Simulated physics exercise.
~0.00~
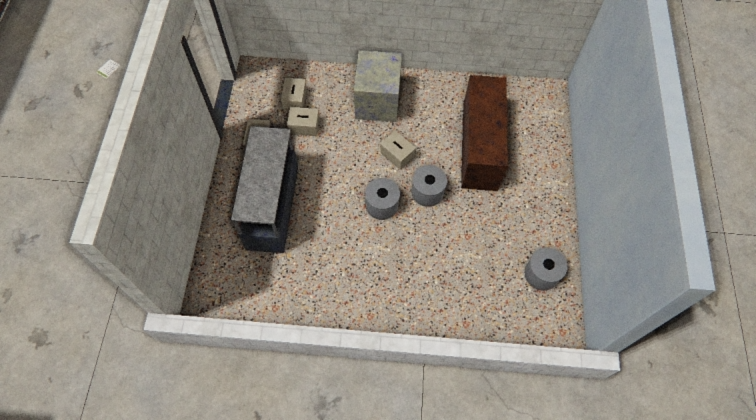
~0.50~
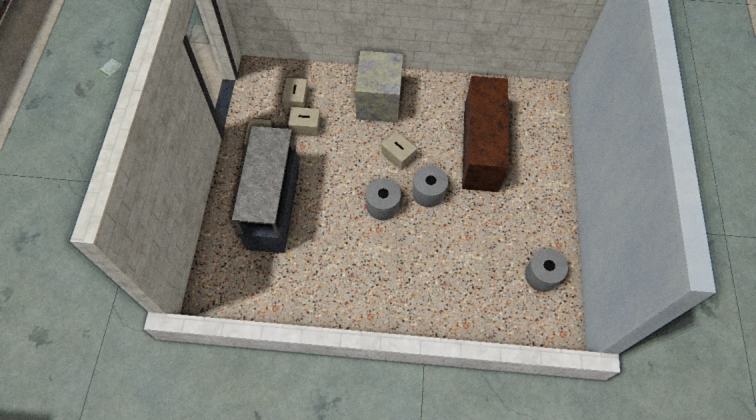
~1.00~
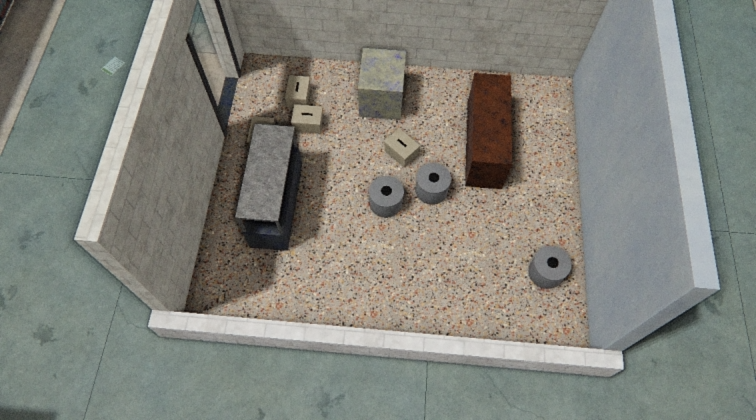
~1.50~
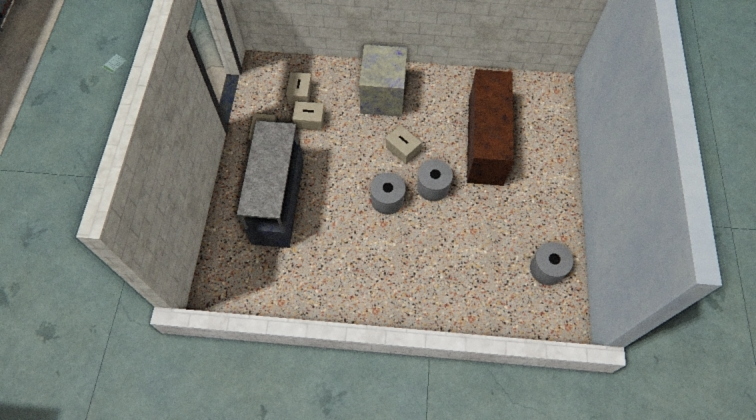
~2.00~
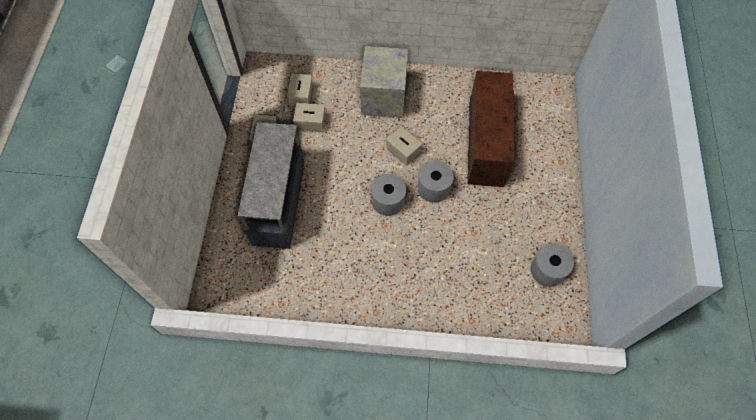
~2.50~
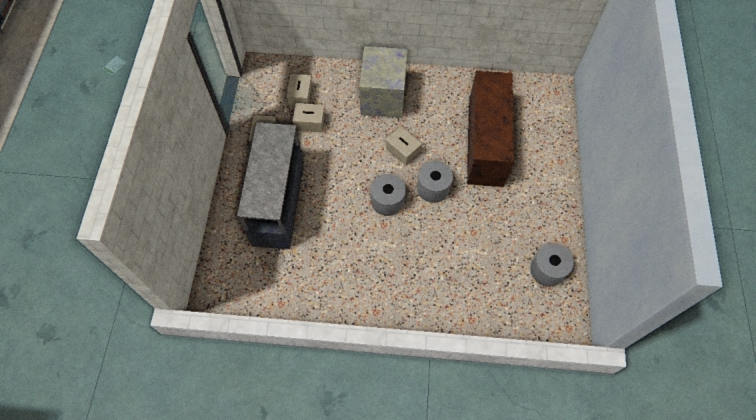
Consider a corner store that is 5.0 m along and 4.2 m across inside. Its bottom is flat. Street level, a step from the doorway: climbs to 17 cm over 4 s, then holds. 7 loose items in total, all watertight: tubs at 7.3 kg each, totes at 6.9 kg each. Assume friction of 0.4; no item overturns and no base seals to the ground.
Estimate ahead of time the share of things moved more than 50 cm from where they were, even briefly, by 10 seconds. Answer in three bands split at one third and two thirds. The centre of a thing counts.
Two thirds or more.
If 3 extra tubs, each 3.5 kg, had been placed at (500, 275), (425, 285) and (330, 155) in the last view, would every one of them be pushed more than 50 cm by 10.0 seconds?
First stays within it, second stays within it, third exceeds it.
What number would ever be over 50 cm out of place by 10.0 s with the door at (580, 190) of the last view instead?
Then 0.
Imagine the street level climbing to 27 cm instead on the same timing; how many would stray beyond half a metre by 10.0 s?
That would make 6 of them.
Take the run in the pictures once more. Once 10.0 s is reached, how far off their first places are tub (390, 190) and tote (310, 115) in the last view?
They sit 100 cm and 300 cm away, in the order given.
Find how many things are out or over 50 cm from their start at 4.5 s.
By then 1.
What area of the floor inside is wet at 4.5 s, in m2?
My estimate is roughly 3.5 m2.
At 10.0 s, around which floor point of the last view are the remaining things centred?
Averaged position, last view: Near pixel (434, 207).
After 3.5 s 0 of 7 are over 50 cm from their spots; 0 afloat.
After 4.5 s 1 of 7 are over 50 cm from their spots; 0 afloat.
After 7.0 s 3 of 7 are over 50 cm from their spots; 1 afloat.
After 10.0 s 6 of 7 are over 50 cm from their spots, and 6 have been at some point; 1 afloat.
